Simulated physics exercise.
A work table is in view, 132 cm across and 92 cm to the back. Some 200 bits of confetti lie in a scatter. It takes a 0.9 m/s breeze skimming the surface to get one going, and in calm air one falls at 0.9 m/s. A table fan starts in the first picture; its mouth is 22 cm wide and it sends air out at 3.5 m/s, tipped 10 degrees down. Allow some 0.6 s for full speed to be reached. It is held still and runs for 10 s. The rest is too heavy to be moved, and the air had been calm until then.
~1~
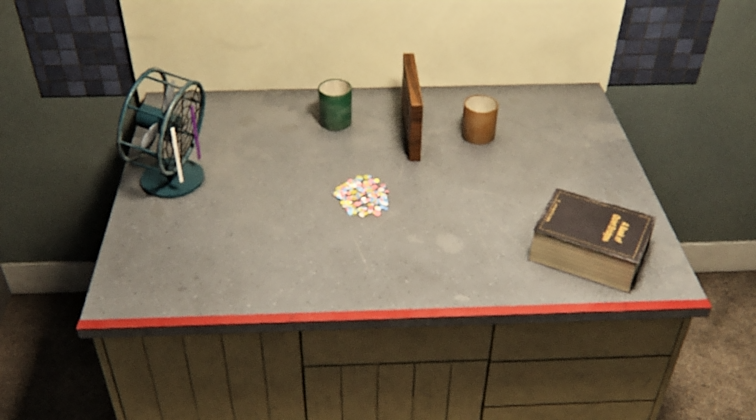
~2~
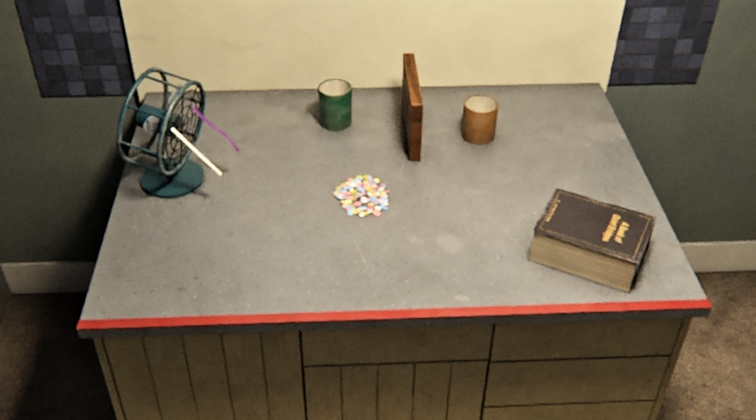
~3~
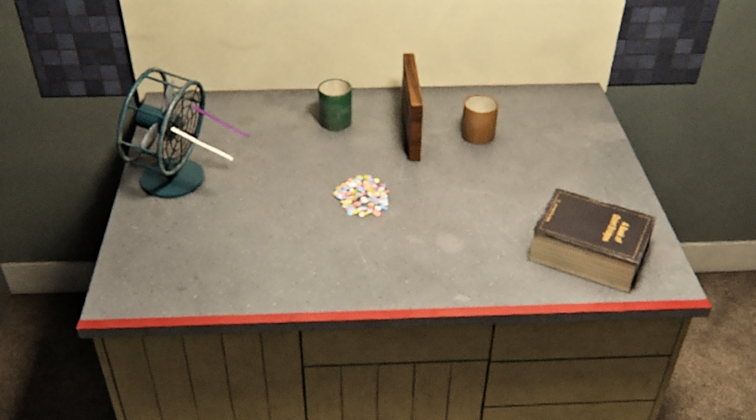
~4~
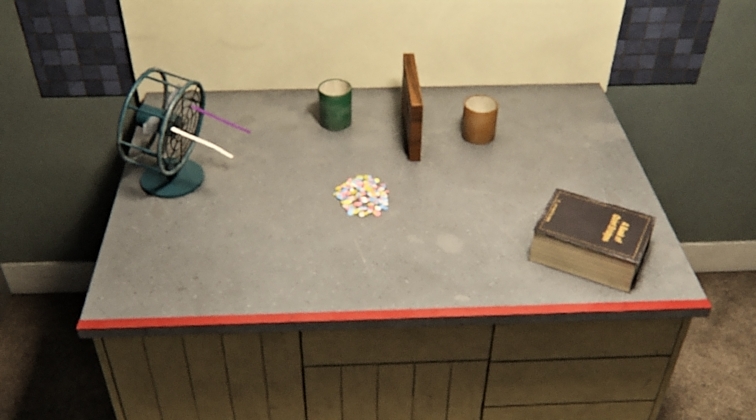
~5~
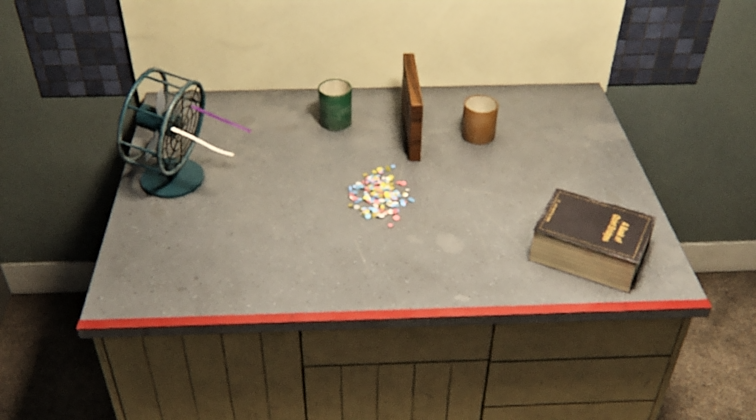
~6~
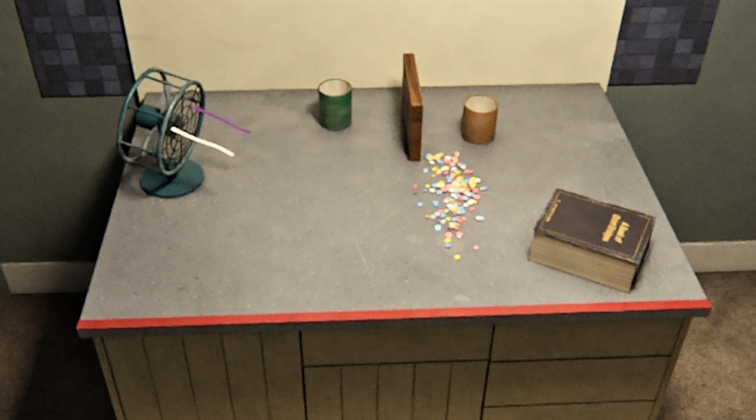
A small pile of pastel confetti sits at the middle of a grey work table with a red front edge, seen from above and in front by a still camera. A teal fan with white and purple streamers stands at left, a green mug, upright brown board and orange-brown mug behind, a thick dark book at right. The streamers lift and stream rightward, then the confetti loosens and slides right, spreading out.
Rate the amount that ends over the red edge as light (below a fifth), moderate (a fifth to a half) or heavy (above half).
Light.
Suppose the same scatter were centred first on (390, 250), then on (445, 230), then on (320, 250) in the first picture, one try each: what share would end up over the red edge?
In turn: 100 per cent, 50 per cent, 100 per cent.
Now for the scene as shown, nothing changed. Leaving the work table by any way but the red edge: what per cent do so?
That lands at some 70 %.
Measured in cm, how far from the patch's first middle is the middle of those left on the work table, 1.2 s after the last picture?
It comes to near 55 cm.
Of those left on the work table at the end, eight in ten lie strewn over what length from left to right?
The middle group spans some 30 cm.
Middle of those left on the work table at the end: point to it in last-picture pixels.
It lands close to (536, 134) in the last picture.
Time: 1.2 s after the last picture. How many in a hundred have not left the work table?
I reckon some 40 %.
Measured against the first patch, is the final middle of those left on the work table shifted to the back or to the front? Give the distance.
Moved backward, around 25 cm.
Then, 1.2 s after the last picture the count stands so, 4 % are over the red edge; the middle of those still in play is near (549, 137).
Then, 2.4 s after the last picture the count stands so, 4 % are over the red edge; the middle of those still in play is near (540, 138).
Then, 4.7 s after the last picture the count stands so, 4 % are over the red edge; the middle of those still in play is near (525, 135).
Then, 9.2 s after the last picture, at the end, 4 % are over the red edge; the middle of those still in play is near (536, 134).
